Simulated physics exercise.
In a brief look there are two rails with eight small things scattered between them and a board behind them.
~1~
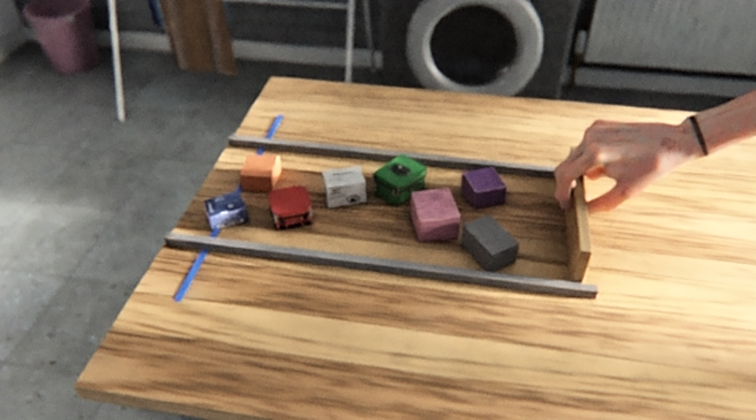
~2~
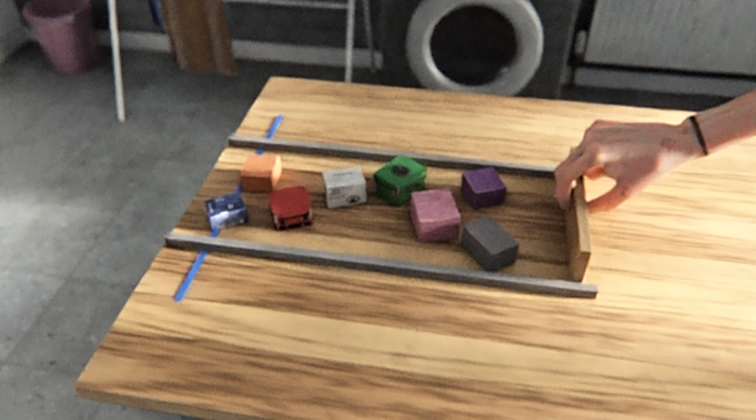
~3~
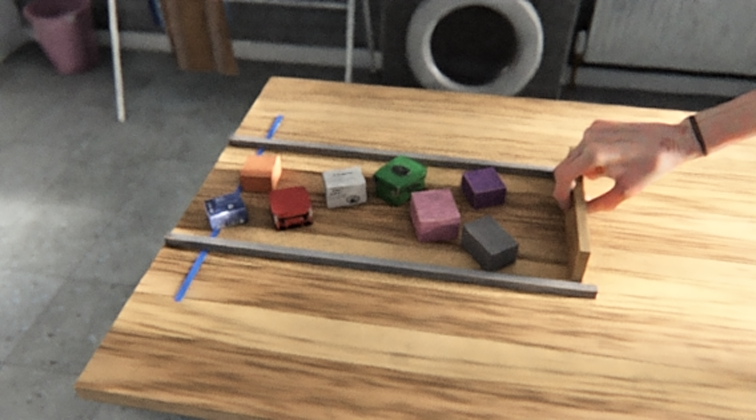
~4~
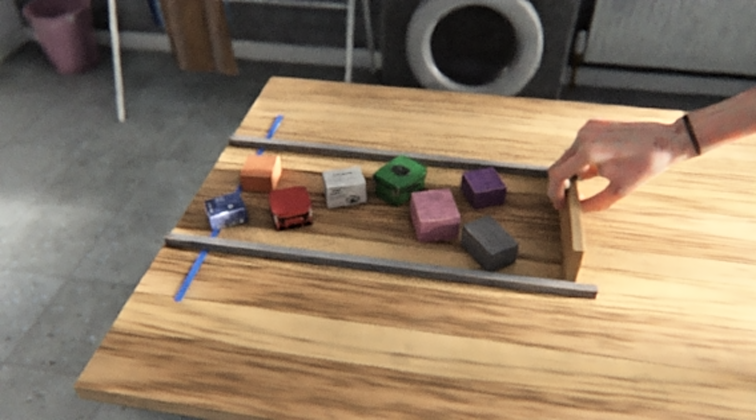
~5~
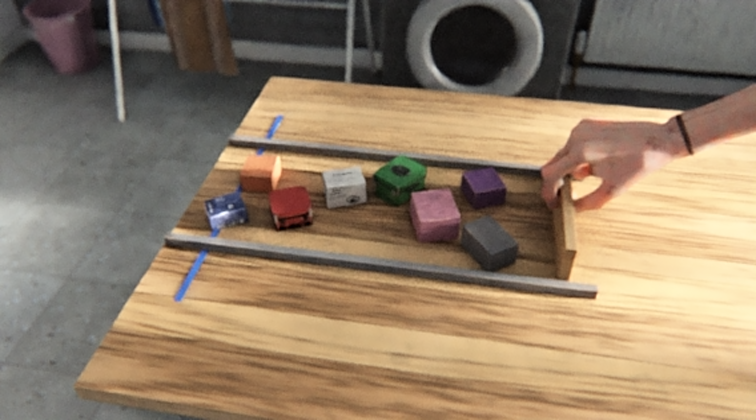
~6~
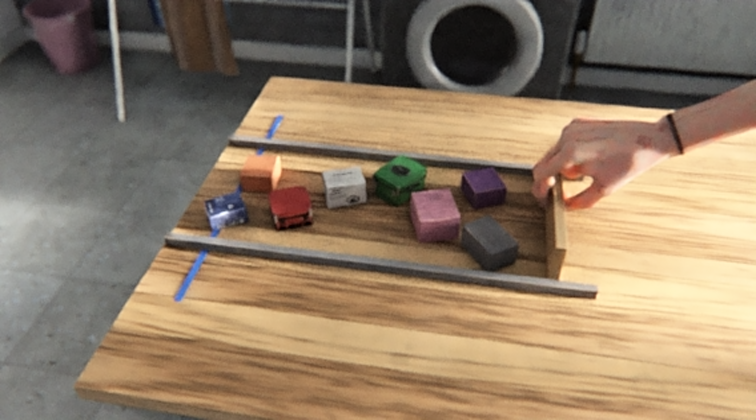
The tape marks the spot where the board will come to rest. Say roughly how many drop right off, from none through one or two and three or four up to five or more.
Those that leave the table: Five at the least.
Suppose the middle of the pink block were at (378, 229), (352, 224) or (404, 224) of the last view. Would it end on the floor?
Well, in turn it does not stay; it does not stay; it does not stay.
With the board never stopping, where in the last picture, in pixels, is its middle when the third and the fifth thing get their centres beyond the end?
About (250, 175) and about (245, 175).
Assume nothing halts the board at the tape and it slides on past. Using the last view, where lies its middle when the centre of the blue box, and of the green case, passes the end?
First it's close to (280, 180), next close to (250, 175).
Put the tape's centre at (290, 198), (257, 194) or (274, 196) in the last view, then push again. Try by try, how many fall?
In order, the counts are 0, 2 and 2.
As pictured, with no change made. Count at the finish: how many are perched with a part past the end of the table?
That'd be 0.
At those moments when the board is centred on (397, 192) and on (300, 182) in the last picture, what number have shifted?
The count reaches 6 first and 8 second.
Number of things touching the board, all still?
Contact count: 3.
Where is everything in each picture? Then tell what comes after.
Blue box (226, 211); orange block (261, 173); red case (291, 208); board (576, 212); tape (238, 192), in the first frame.
Orange block (261, 173); board (576, 212), in the second frame.
Red case (291, 209); purple block (483, 188), in the third frame.
Blue box (226, 211); grey block (489, 244), in the fourth frame.
Orange block (261, 173); white box (344, 187), in the fifth frame.
Blue box (226, 211); orange block (261, 173); red case (291, 209); board (555, 209); tape (238, 192), in the sixth frame.
Soon after, none off yet; blue box at rest near (226, 211); orange block at rest near (261, 173); red case at rest near (287, 210).
In the end, the number that fall off is five or more; gone, green case, white box, red case, orange block and blue box.
